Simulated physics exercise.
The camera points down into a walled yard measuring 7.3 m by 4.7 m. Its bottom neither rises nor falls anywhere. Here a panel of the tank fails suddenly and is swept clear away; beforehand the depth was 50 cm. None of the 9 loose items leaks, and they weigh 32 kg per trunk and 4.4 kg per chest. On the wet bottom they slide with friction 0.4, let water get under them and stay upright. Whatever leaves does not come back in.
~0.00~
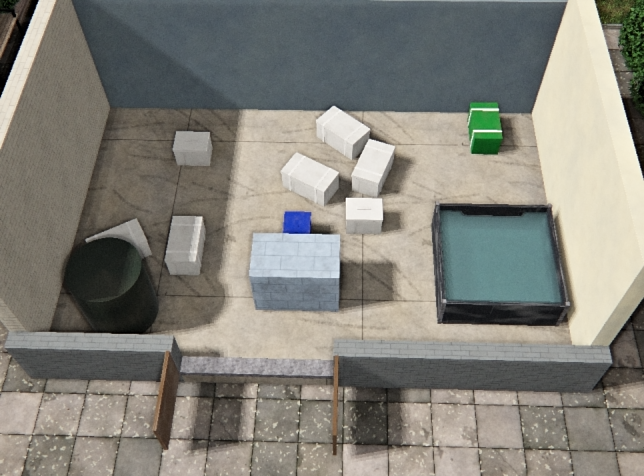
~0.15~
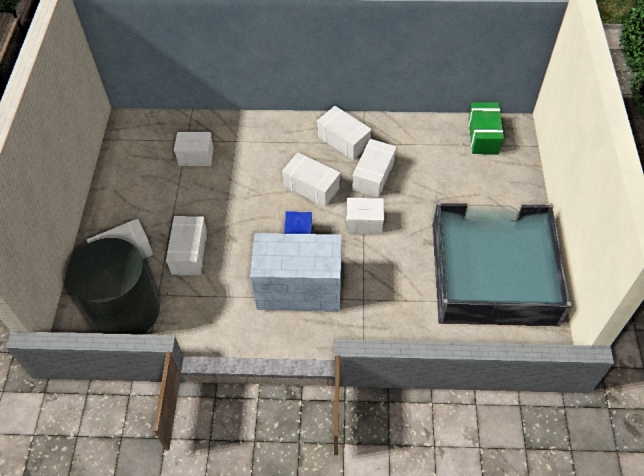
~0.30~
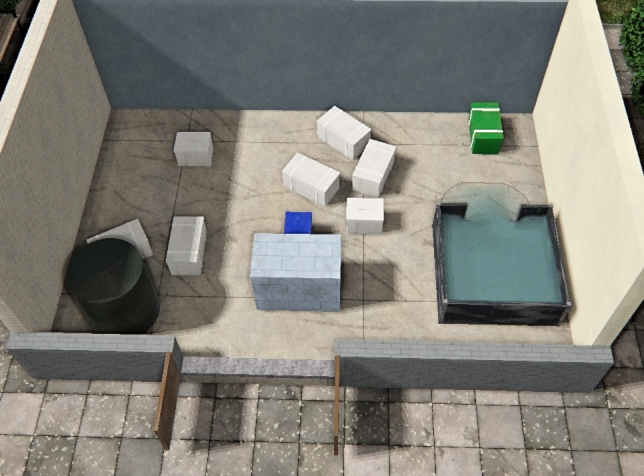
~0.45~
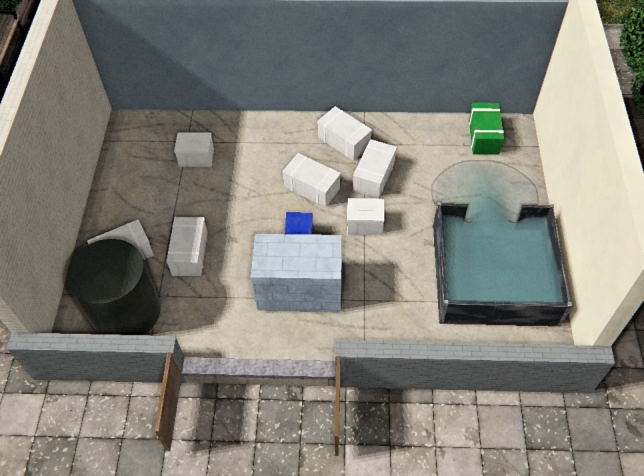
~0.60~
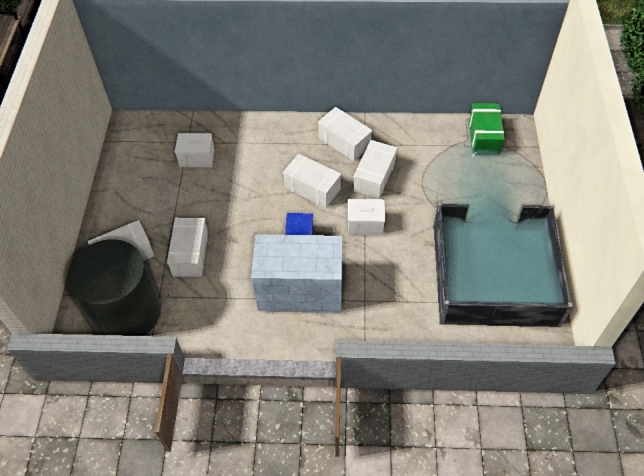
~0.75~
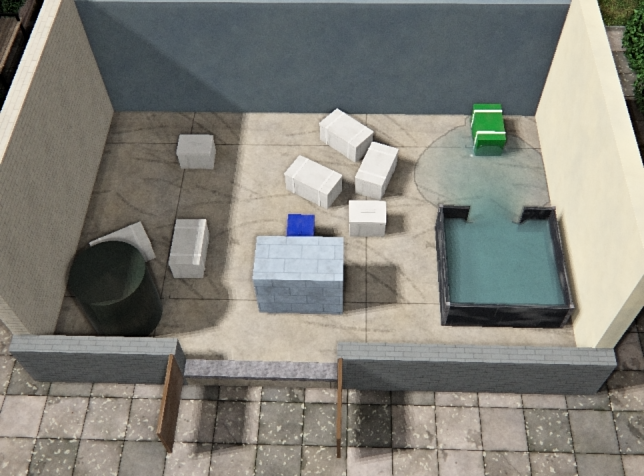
Water sits level in a dark-walled square tank at the right of a walled yard until a gap opens in the tank's far side. A thin, clear sheet slips out through the gap and fans across the floor, reaching the green trunk, while the trunk, blue chest and pale blocks stay still.
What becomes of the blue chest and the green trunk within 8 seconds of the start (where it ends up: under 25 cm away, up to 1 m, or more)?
My prediction: The blue chest rests nearly unmoved. The green trunk is pushed well clear.
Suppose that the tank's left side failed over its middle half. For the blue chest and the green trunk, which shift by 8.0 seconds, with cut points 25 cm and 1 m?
Here's how it goes: The blue chest winds up well off, and the green trunk scarcely moves.
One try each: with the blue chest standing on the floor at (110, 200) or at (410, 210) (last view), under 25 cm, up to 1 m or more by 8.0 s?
Results, in order: Displaced moderately, then borne far off.
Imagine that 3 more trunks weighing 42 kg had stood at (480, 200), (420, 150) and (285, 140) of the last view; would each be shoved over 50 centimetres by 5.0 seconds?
Going through them in the order asked, they come out clear of the mark, clear of the mark and shy of the mark.
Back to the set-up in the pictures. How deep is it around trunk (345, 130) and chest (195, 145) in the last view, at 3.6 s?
Some 3 cm at the first, some 2 cm at the second.
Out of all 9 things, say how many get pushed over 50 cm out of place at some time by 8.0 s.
Answer: 3.
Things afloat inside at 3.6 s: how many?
The count is 1.
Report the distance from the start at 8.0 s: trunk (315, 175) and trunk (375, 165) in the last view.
The first ends 0 cm from its start, the second 10 cm.
After 1.6 s the blue chest is near (300, 229), 0.0 m from its start, aground; the green trunk is near (489, 116), 0.1 m from its start, aground; 0 of 9 are out; 0 afloat.
After 3.6 s the blue chest is near (300, 229), 0.0 m from its start, aground; the green trunk is near (440, 116), 0.8 m from its start, afloat; 0 of 9 are out; 1 afloat.
After 5.6 s the blue chest is near (300, 229), 0.0 m from its start, aground; the green trunk is near (333, 119), 2.6 m from its start, afloat; 0 of 9 are out; 2 afloat.
After 8.0 s the blue chest is near (300, 229), 0.0 m from its start, aground; the green trunk is near (271, 130), 3.6 m from its start, aground; 0 of 9 are out; 1 afloat.
